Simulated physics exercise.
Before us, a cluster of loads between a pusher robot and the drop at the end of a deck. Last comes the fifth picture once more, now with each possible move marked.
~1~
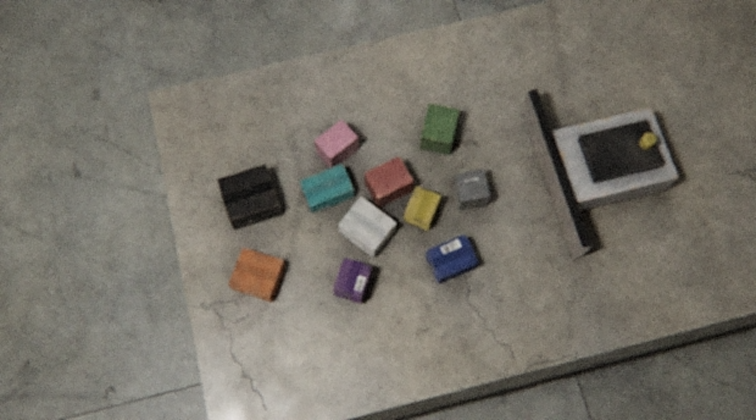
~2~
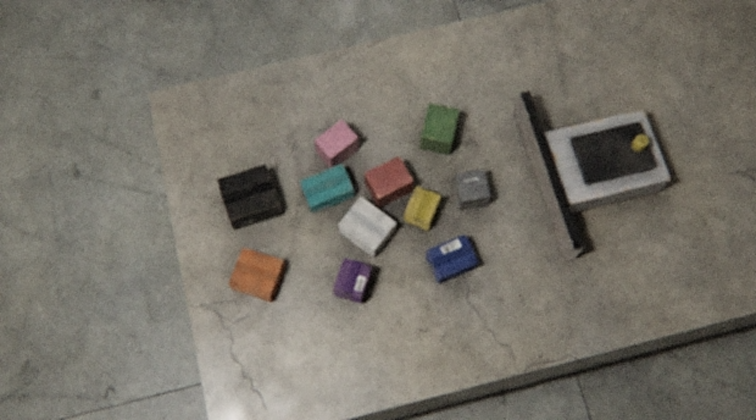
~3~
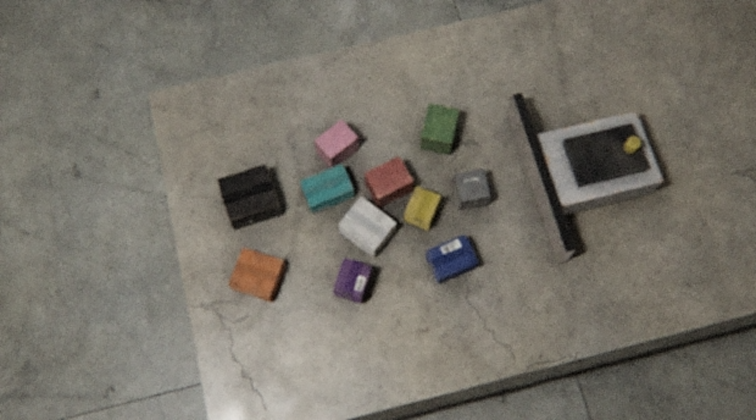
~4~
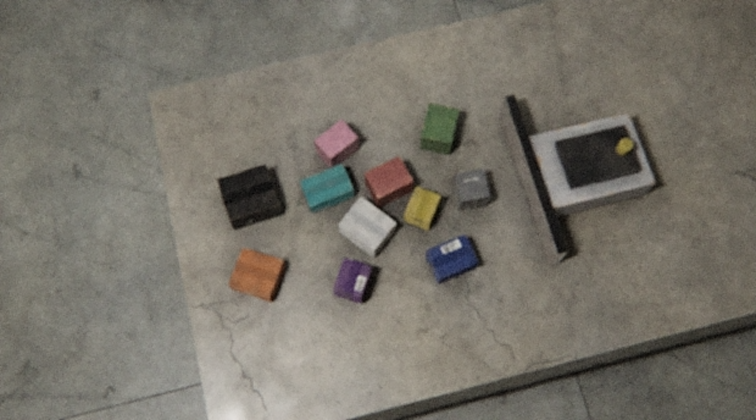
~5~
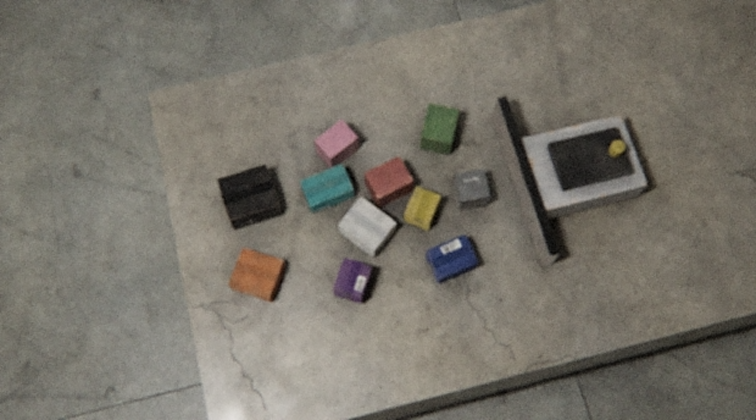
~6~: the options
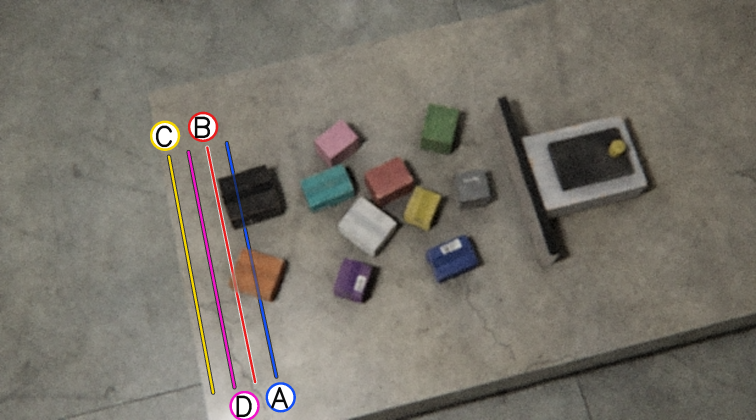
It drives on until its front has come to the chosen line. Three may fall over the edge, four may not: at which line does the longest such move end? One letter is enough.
A is the last line within the limit.
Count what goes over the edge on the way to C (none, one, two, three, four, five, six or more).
In all, six or more.
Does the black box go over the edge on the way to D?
By then, yes.
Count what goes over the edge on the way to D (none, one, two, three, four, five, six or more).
Six or more.
On the marked copy, A at (250, 254); B at (230, 259); C at (190, 269); D at (210, 264).
Taking A. A third of the way, robot (487, 183); blue parcel (416, 266); green crate (388, 143).
Two thirds of the way, robot (388, 207); orange box (218, 291); black box (204, 207).
When it is over, robot (308, 227); black box over the edge; orange box over the edge; three fallen.
As for the rest, B drops five; C drops ten; D drops six.
